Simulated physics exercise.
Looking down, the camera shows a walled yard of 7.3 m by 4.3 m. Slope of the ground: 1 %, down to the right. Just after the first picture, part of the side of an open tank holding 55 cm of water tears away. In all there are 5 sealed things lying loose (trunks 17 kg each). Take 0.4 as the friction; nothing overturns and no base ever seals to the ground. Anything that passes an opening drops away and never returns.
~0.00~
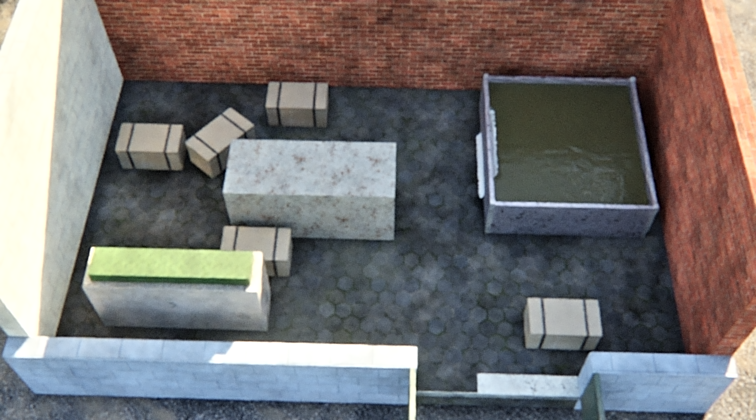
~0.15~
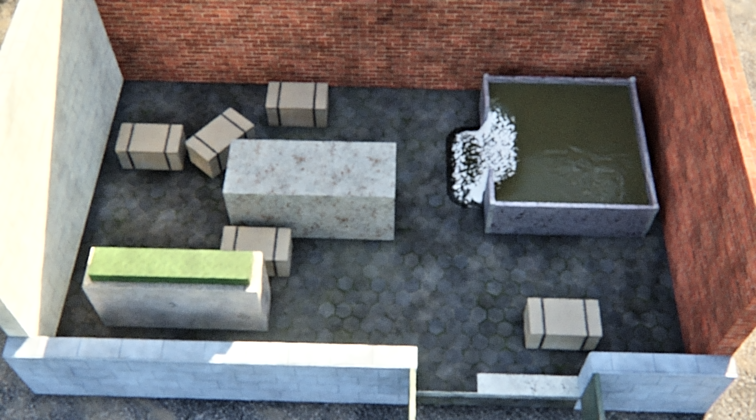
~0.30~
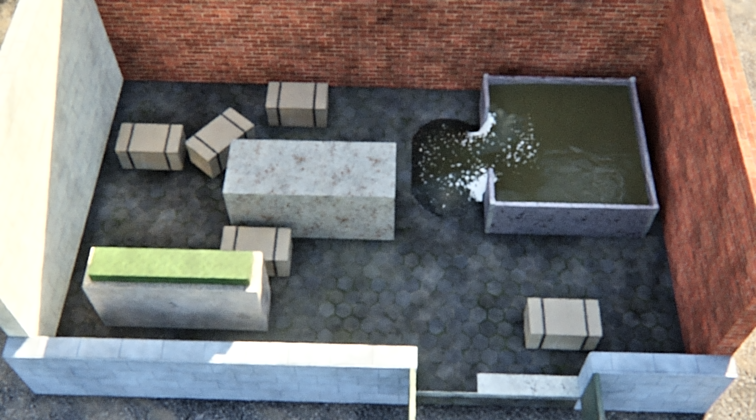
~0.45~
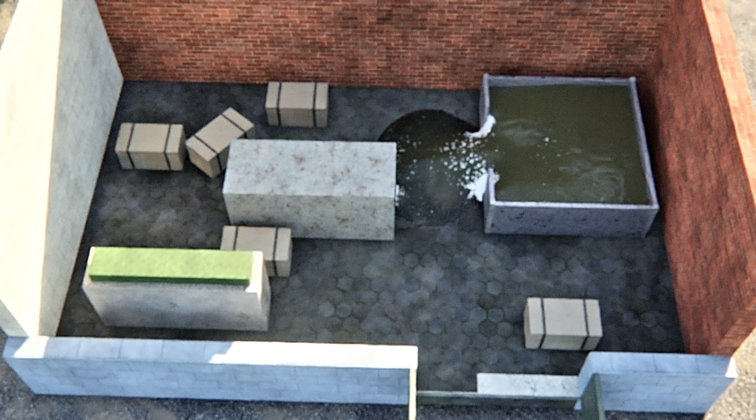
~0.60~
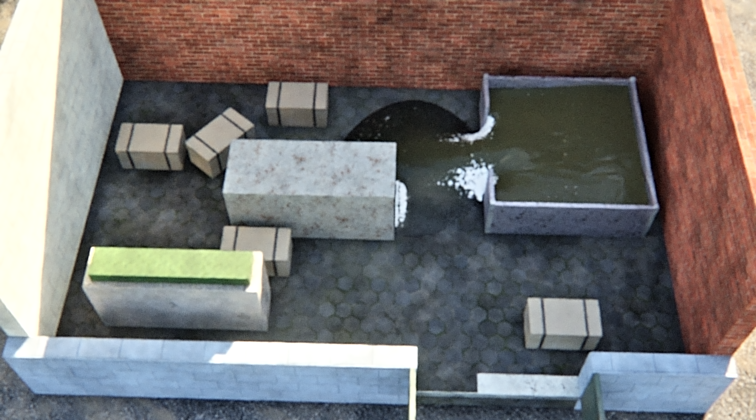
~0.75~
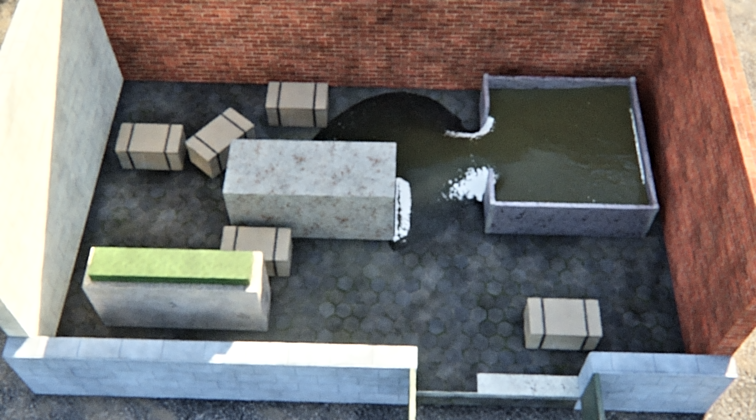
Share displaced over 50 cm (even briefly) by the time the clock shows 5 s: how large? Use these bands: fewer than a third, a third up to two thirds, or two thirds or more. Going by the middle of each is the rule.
It falls in a third up to two thirds.
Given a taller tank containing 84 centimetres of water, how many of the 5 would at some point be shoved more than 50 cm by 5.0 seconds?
Then 4.
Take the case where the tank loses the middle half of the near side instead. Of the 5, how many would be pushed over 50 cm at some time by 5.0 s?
1.
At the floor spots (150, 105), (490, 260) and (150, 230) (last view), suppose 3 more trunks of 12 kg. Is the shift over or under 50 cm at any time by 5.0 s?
In that order: More, under, past it.
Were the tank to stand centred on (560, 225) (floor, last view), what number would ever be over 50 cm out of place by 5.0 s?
Result: 2 of them.
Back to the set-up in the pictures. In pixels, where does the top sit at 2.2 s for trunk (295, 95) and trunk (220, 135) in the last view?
They should sit about (224, 82) and (162, 106) in the last view.
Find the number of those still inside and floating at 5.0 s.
Count at that moment: 3.
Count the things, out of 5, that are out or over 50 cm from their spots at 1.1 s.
Count: 0.
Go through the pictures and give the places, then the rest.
The first picture shows a trunk at (297, 95) rests on the ground; a trunk at (219, 134), on the bottom; 3.8 m2 under water; 0 of 5 have shifted.
The second picture shows a trunk at (297, 95) rests on the ground; a trunk at (219, 134) rests on the ground; water covers 4.3 m2; 0 of 5 have shifted.
The third picture shows a trunk at (297, 95), on the bottom; a trunk at (219, 134), on the bottom; 5.0 m2 under water; 0 of 5 have shifted.
The fourth picture shows a trunk at (297, 95) rests on the ground; a trunk at (219, 134) rests on the ground; water covers 5.9 m2; 0 of 5 have shifted.
The fifth picture shows a trunk at (297, 95) rests on the ground; a trunk at (219, 134), on the bottom; water covers 6.6 m2; 0 of 5 have shifted.
The sixth picture shows a trunk at (297, 95), on the bottom; a trunk at (219, 134), on the bottom; water covers 7.4 m2; 0 of 5 have shifted.
After 1.1 s 0 of 5 are over 50 cm from their spots; 0 afloat.
After 2.2 s 2 of 5 are over 50 cm from their spots; 1 afloat.
After 3.5 s 2 of 5 are over 50 cm from their spots; 3 afloat.
After 5.0 s 3 of 5 are over 50 cm from their spots, and 3 have been at some point; 3 afloat.
